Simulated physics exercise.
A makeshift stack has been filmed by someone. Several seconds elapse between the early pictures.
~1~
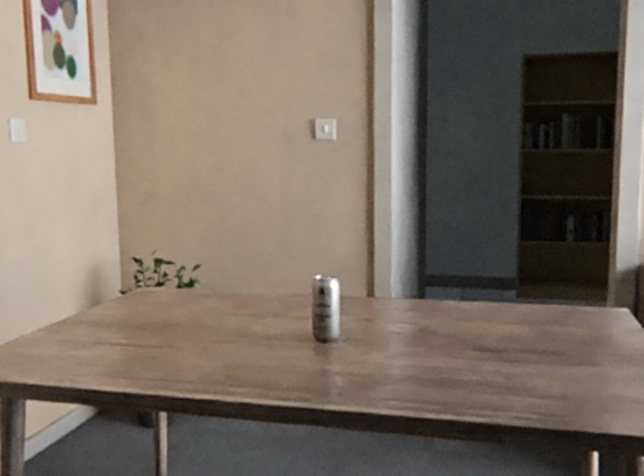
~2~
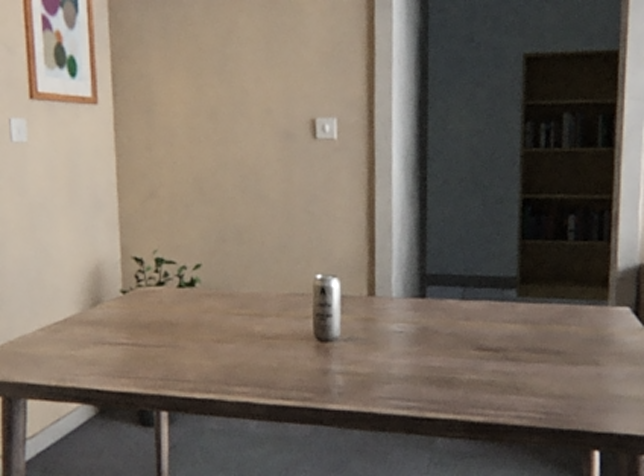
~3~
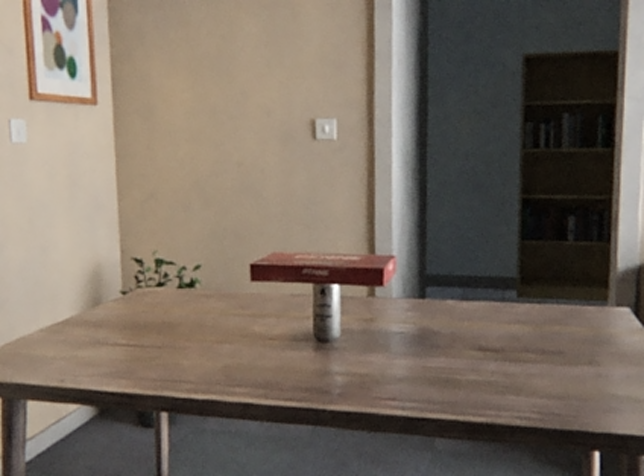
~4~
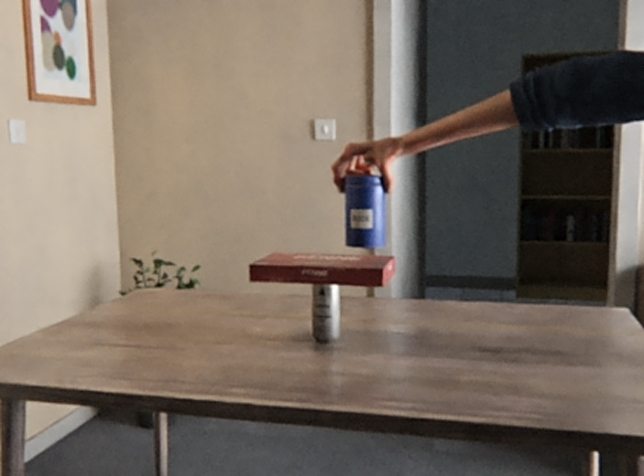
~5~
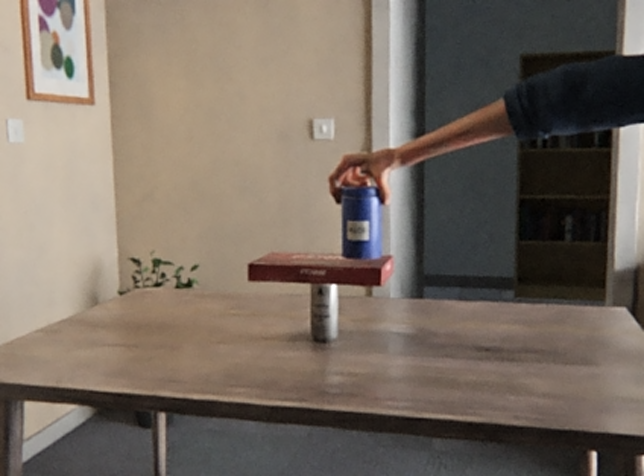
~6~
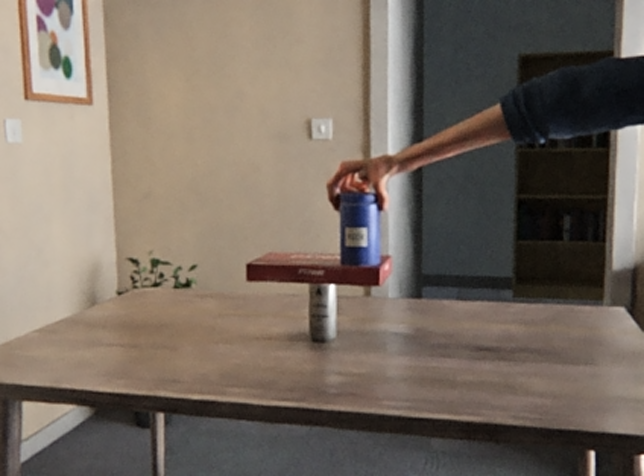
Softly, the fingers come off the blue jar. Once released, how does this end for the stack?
It will not stand firm.
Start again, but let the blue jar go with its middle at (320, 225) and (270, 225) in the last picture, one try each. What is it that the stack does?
First, it stays up; second, it comes apart.
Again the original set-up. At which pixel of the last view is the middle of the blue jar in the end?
I'd say around (421, 343) in the last view.
Then, 0.60 s after the last picture, blue jar now fallen; red packet tipped 70° from how it was.
Then, 1.10 s after the last picture, red packet on its side.
At rest, fallen, red packet and blue jar; white can in place. Seen from the same camera at the end, blue jar near (420, 343). The stack loses its balance.
